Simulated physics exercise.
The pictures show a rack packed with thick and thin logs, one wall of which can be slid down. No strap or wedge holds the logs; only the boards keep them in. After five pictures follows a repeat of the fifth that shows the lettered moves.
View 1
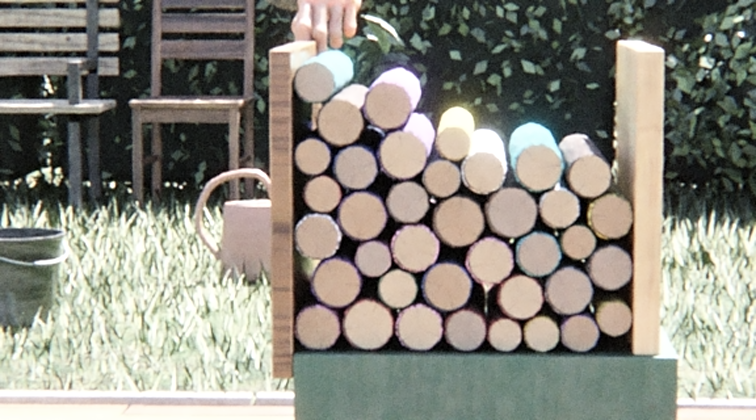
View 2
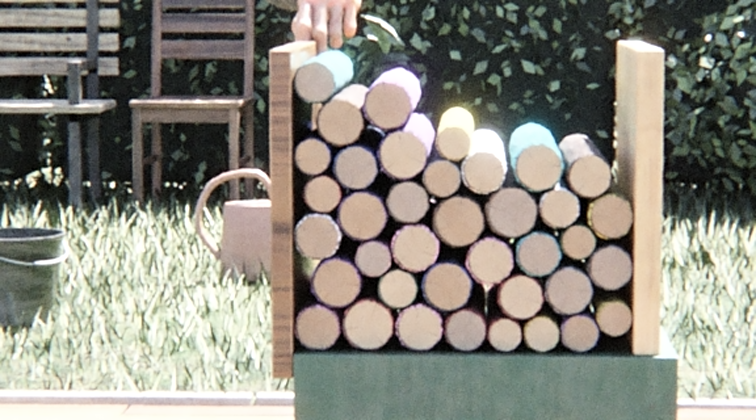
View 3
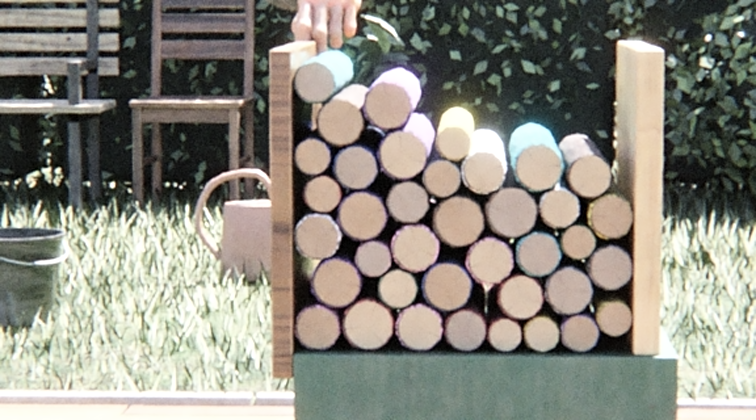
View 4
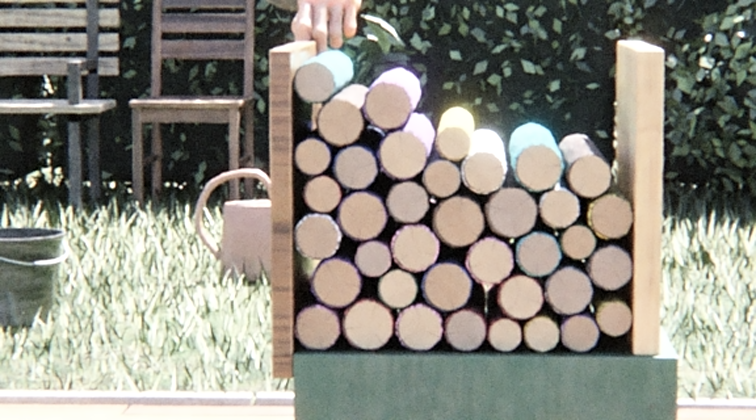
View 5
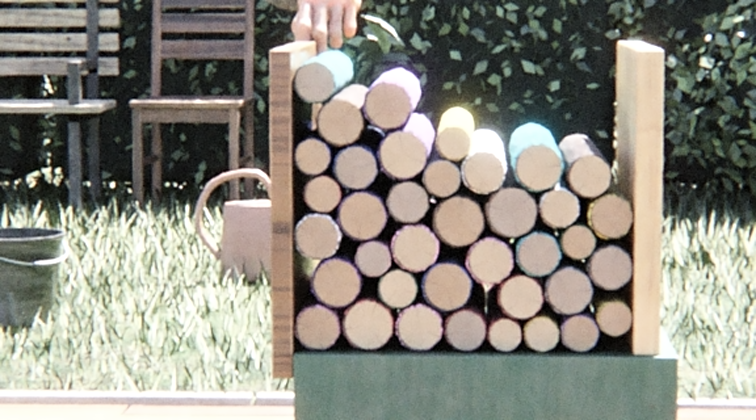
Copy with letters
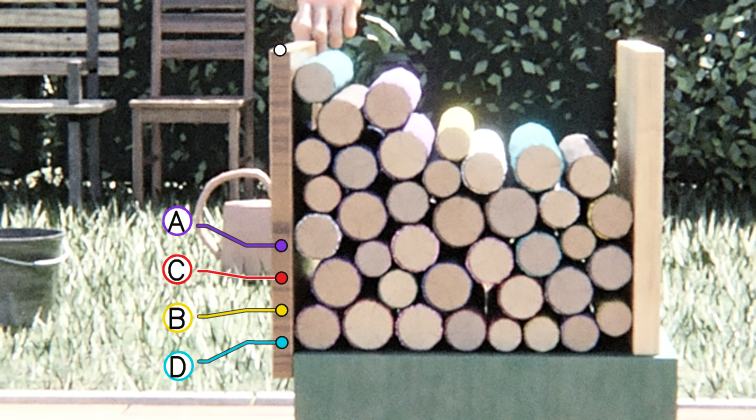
In a sunny garden, a hand rested by the top left of a wooden rack packed with thick and thin logs, near chairs and a watering can, and nothing in view noticeably moved.
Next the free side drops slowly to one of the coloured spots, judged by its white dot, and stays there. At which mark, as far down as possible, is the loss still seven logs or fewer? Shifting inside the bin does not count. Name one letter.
The lowest mark that will do is A.
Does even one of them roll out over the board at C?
Yes, at C.
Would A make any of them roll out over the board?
At A: Yes.
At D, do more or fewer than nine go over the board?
At D, more than nine.
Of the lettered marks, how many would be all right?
One of them.
On the marked copy, A at (281, 246); B at (282, 311); C at (281, 278); D at (282, 343); the white dot at (280, 50).
Taking A. A third of the way, top of the board (293, 136).
Two thirds of the way, top of the board (293, 235).
When it is over, top of the board (293, 245), two out over the board.
As for the rest, B more than seven out over the board; C more than seven out over the board; D more than seven out over the board.
